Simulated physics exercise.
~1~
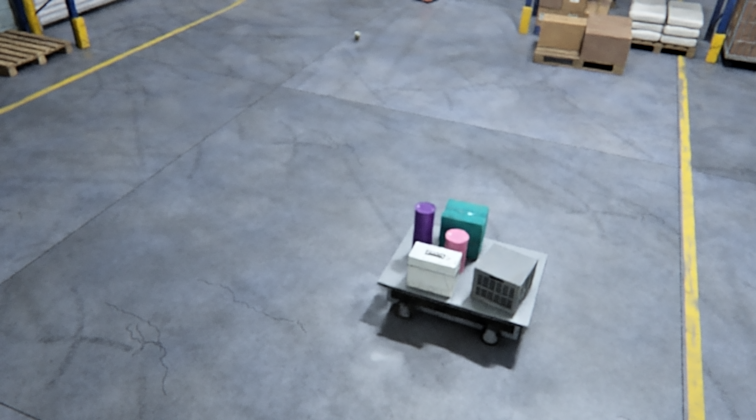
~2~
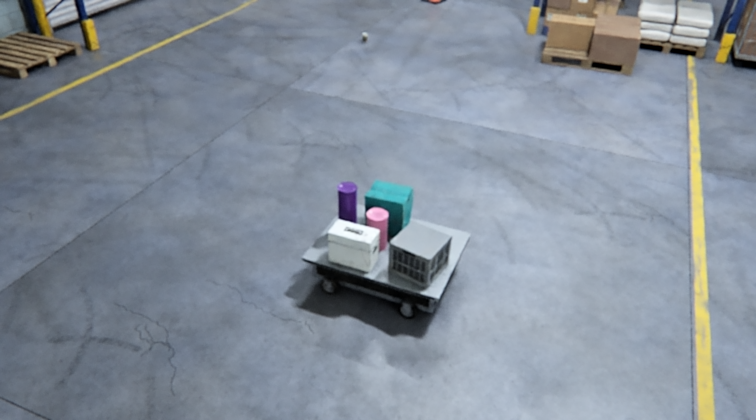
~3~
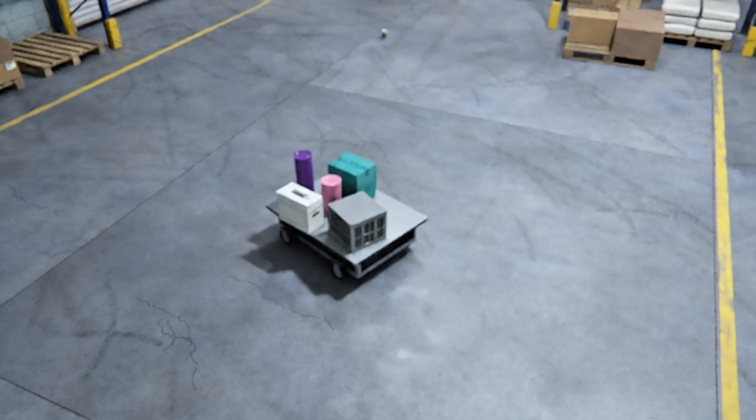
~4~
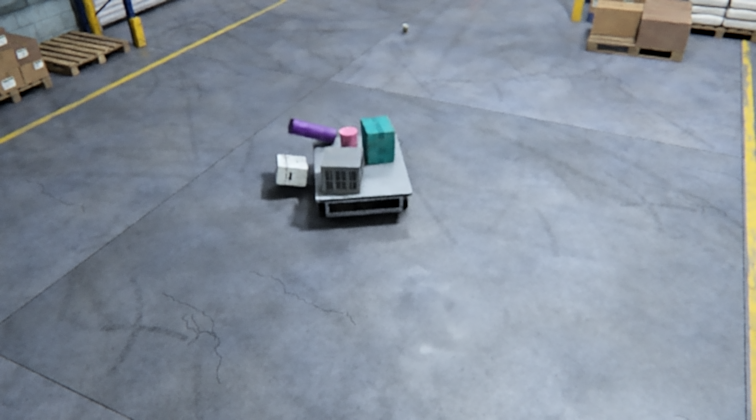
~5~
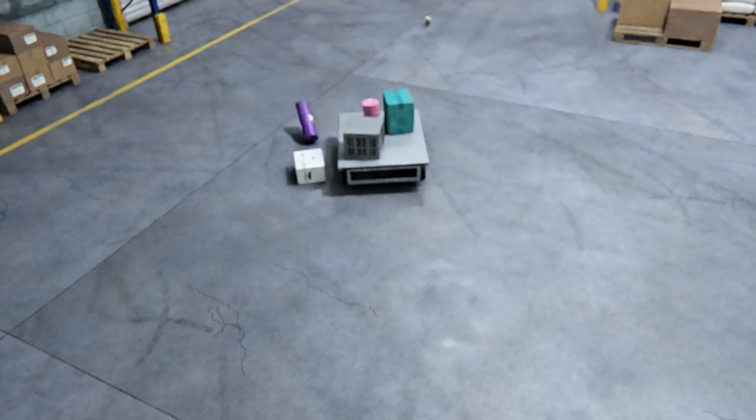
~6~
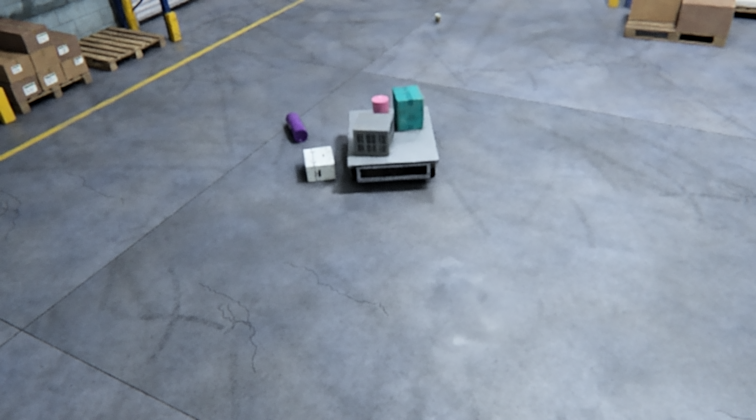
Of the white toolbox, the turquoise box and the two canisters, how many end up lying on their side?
Two of them end up on their side, the white toolbox and the purple canister, both on the floor to the left of the cart.
